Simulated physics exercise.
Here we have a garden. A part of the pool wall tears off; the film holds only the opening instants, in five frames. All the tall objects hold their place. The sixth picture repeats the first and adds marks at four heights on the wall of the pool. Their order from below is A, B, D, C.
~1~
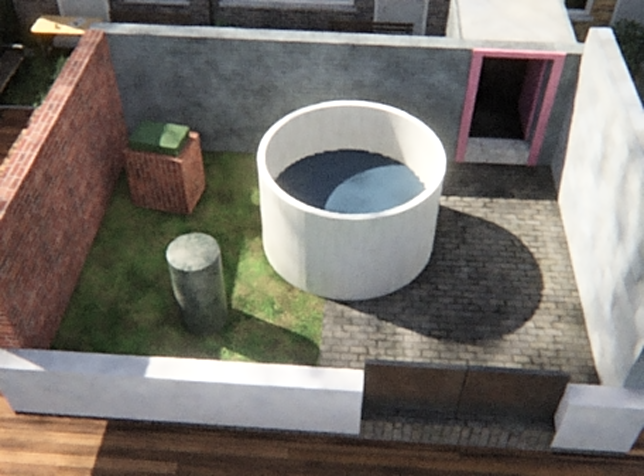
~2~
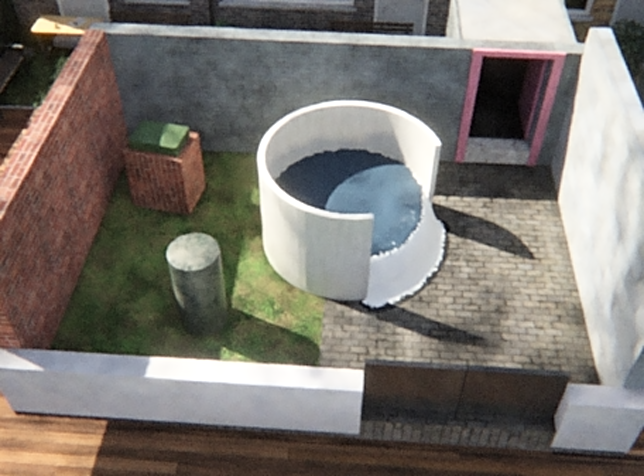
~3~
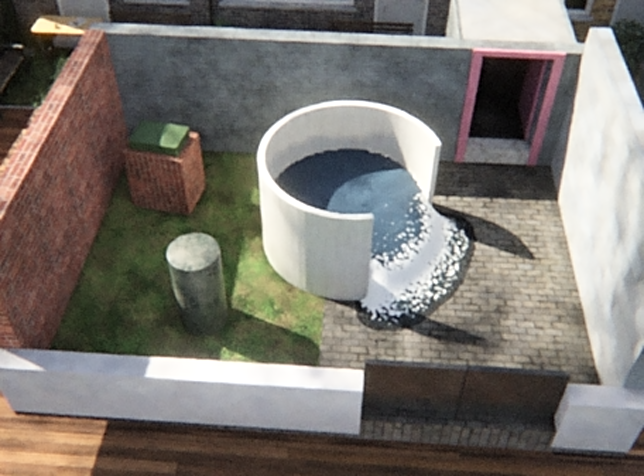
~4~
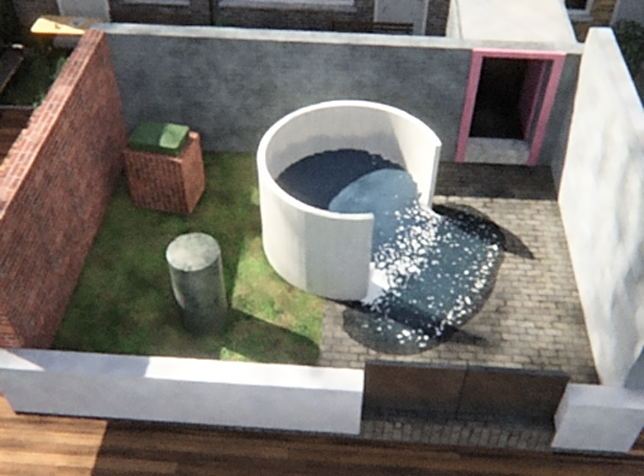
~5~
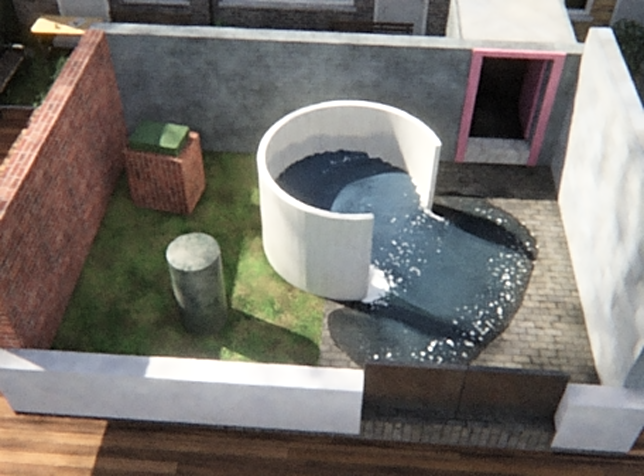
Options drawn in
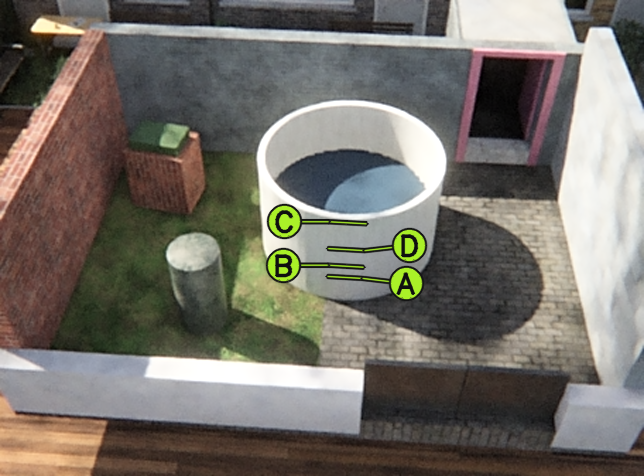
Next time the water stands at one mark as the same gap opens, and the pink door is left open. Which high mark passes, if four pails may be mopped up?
D is the one.
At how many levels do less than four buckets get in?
Three.
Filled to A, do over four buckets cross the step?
No, that is safe.
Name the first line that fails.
C.
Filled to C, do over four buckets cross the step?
Yes, it does.
On the marked copy, A at (345, 277); B at (345, 266); C at (347, 222); D at (346, 249); from the bottom up A, B, D, C.
With A, nothing gets over.
With B, nothing gets over.
With C, about 11 bucketfuls get in.
With D, a bucket or two gets in.
